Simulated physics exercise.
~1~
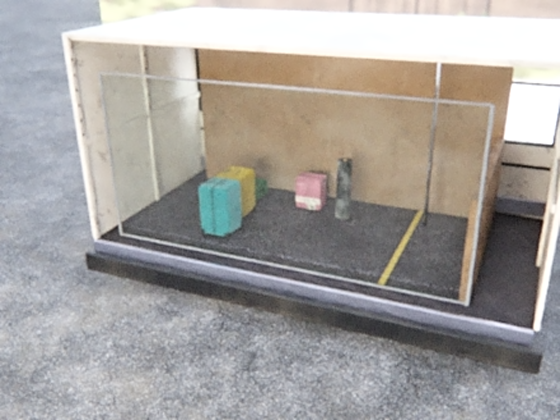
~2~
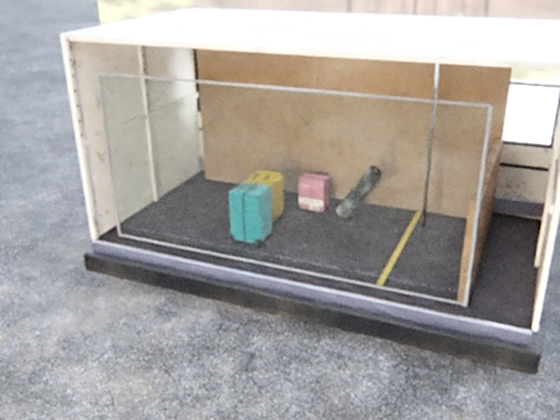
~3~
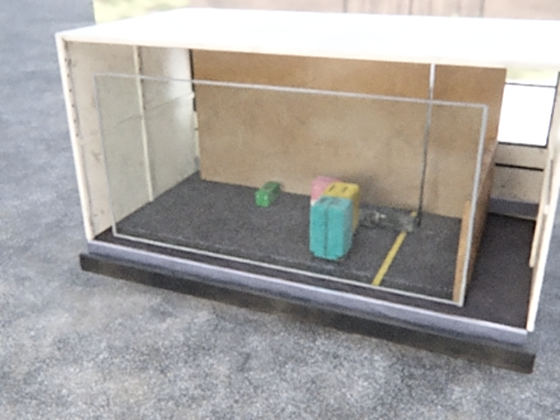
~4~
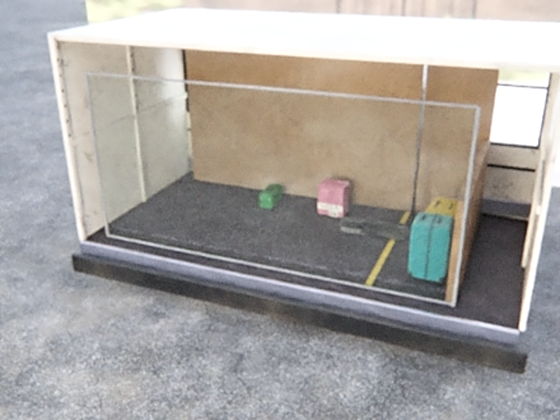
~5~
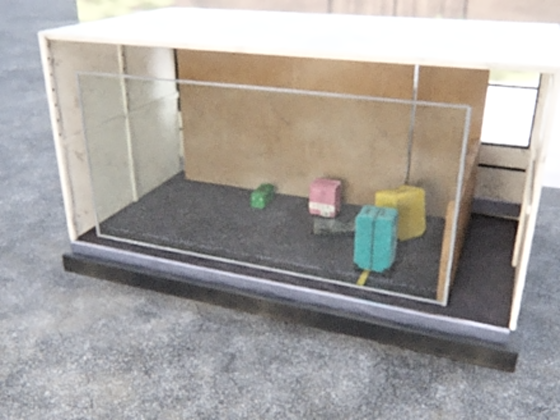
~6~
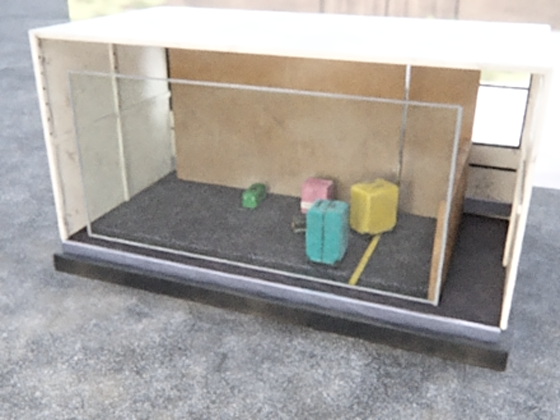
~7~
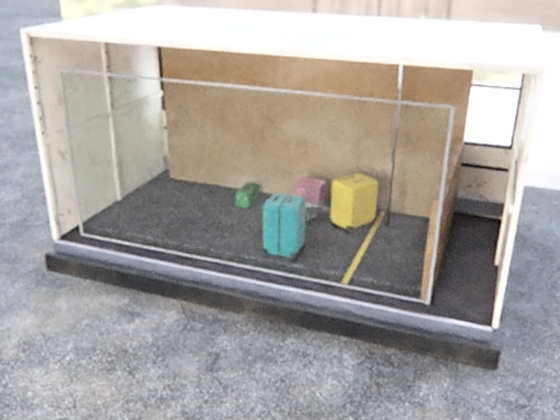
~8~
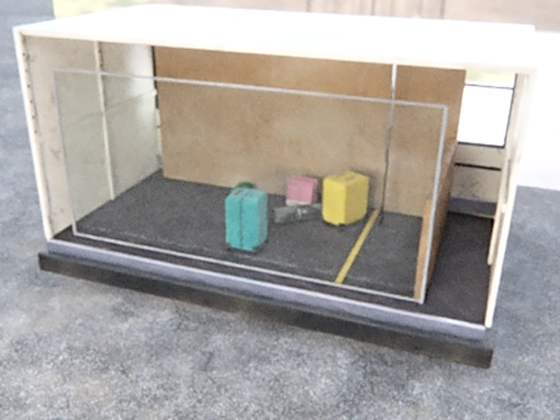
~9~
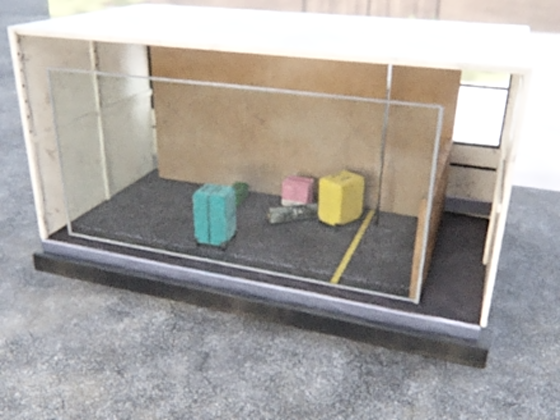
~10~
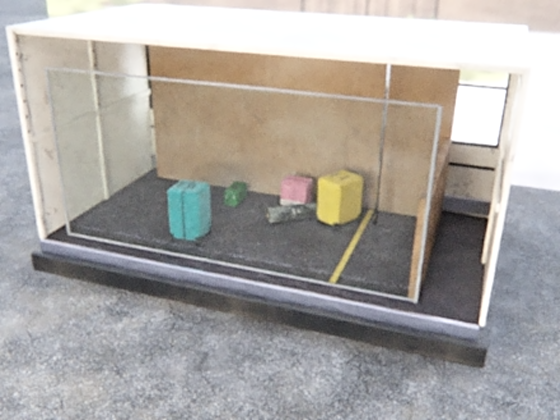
The clip shows a teal case, a yellow case, a pink pack, a green box and a dark roll inside an open-fronted bay; the cases slide right as the roll topples, then move back left, the teal one farthest, and all end left of the yellow line.
